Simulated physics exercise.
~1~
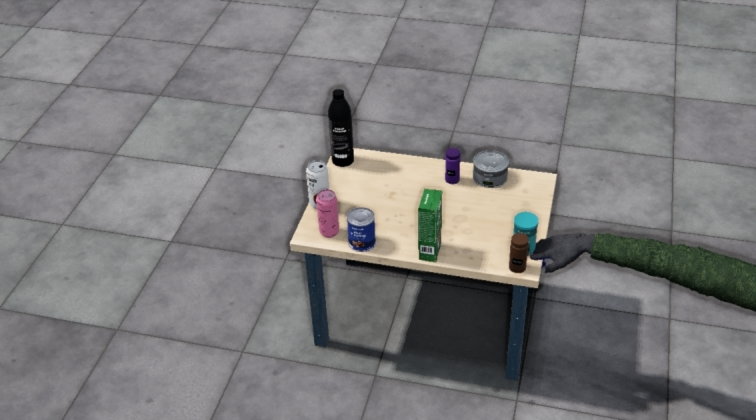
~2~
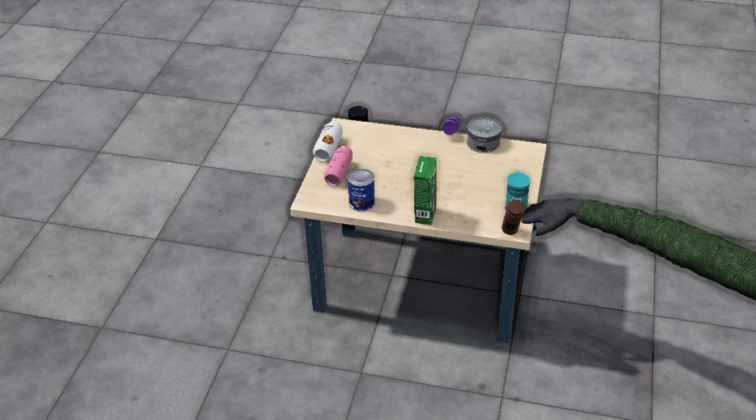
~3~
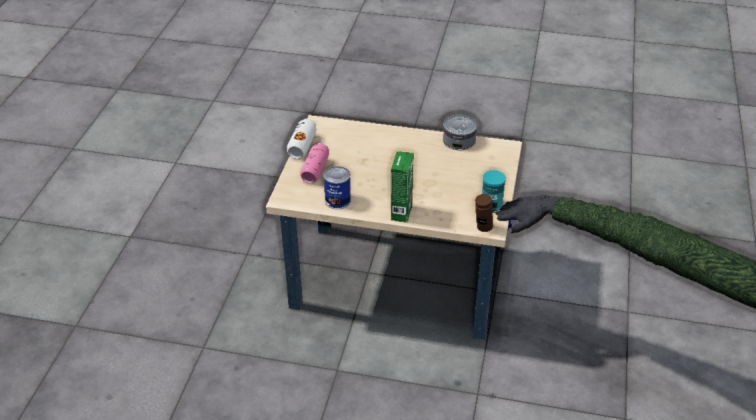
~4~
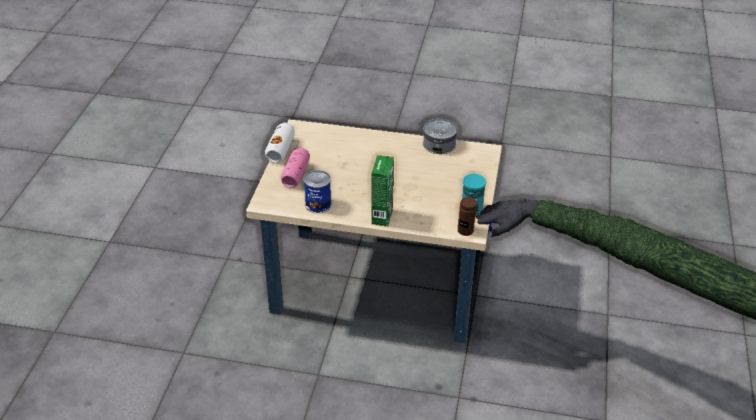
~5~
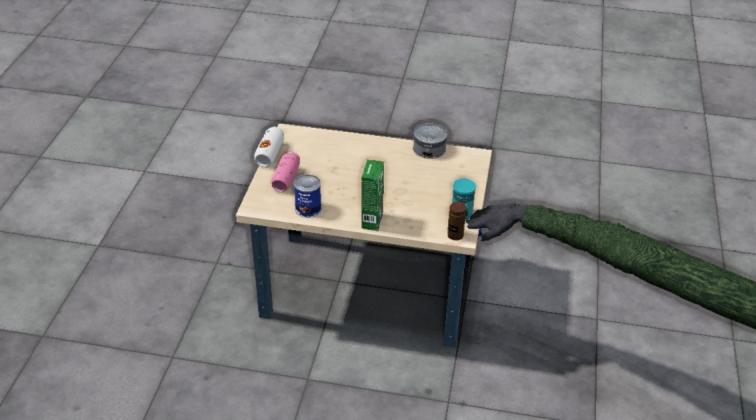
A dark hand on a green-sleeved arm stayed at the right edge of a small table as the table jerked away, sending the black bottle and purple shaker off the back and leaving the white and pink cans on their sides, the rest upright.
